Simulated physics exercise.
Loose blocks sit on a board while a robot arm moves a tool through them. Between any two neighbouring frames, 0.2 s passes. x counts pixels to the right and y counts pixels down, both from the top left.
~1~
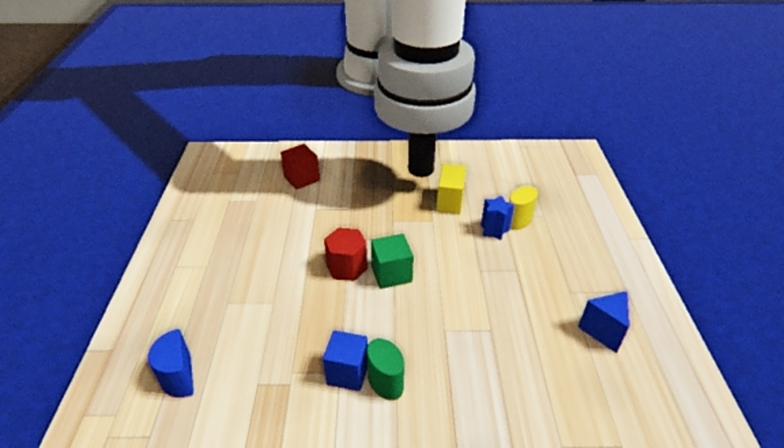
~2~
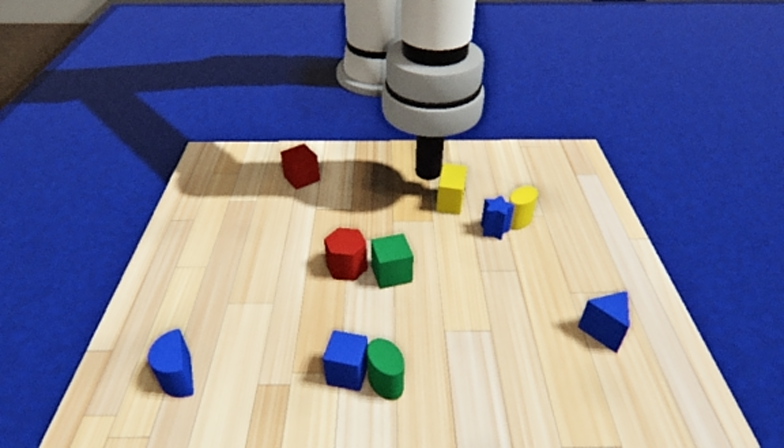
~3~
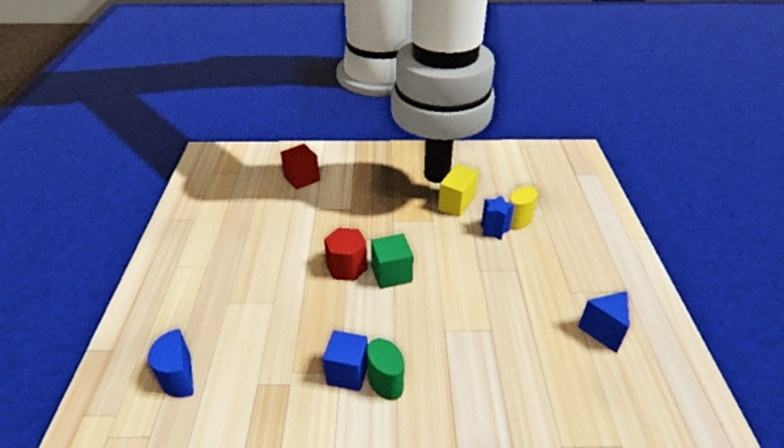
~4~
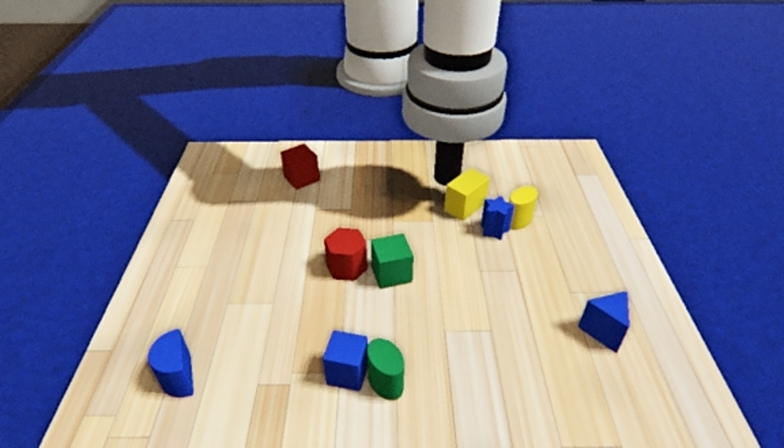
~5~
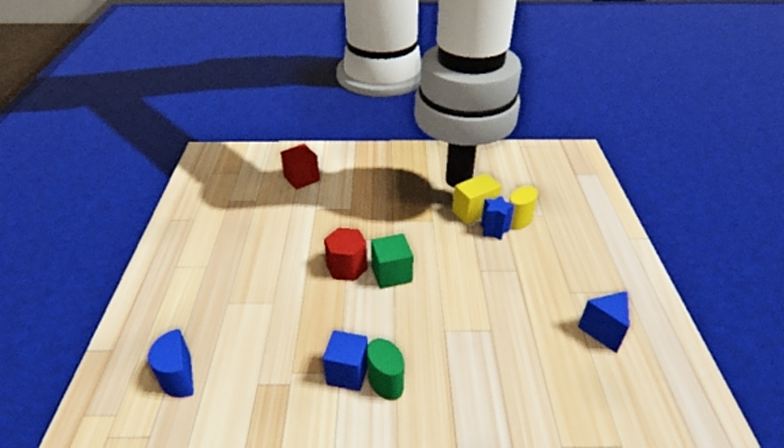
A robot arm's black-tipped tool moves a short way rightward near the far edge of a pale wooden board on a blue surface, seen from above at an angle by a still camera. A blue star and yellow oval sit right of a yellow block, with red, green and blue blocks scattered elsewhere. The tool meets the yellow block, turning it and pushing it right, close against the star, while the others stay still.
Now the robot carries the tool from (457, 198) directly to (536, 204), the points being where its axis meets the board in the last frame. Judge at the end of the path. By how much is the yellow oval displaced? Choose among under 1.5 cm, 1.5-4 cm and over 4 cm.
The under 1.5 cm band.
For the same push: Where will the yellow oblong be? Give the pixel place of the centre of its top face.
Most likely (494, 192).
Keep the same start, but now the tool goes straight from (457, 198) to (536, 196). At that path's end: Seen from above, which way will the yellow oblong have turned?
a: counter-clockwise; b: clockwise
b.
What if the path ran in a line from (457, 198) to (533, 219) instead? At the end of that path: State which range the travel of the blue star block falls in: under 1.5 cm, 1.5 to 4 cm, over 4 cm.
It gets moved 1.5 to 4 cm.
What follows on the original path. Halfway along, tool at (499, 185); yellow oblong at (494, 192), turned 30° clockwise; blue star block at (501, 208), turned 15° clockwise; yellow oval at (529, 197), turned 20° anticlockwise.
At the end, tool at (540, 188); yellow oblong at (494, 192), turned 35° clockwise; blue star block at (501, 209), turned 15° clockwise; yellow oval at (529, 197), turned 20° anticlockwise.
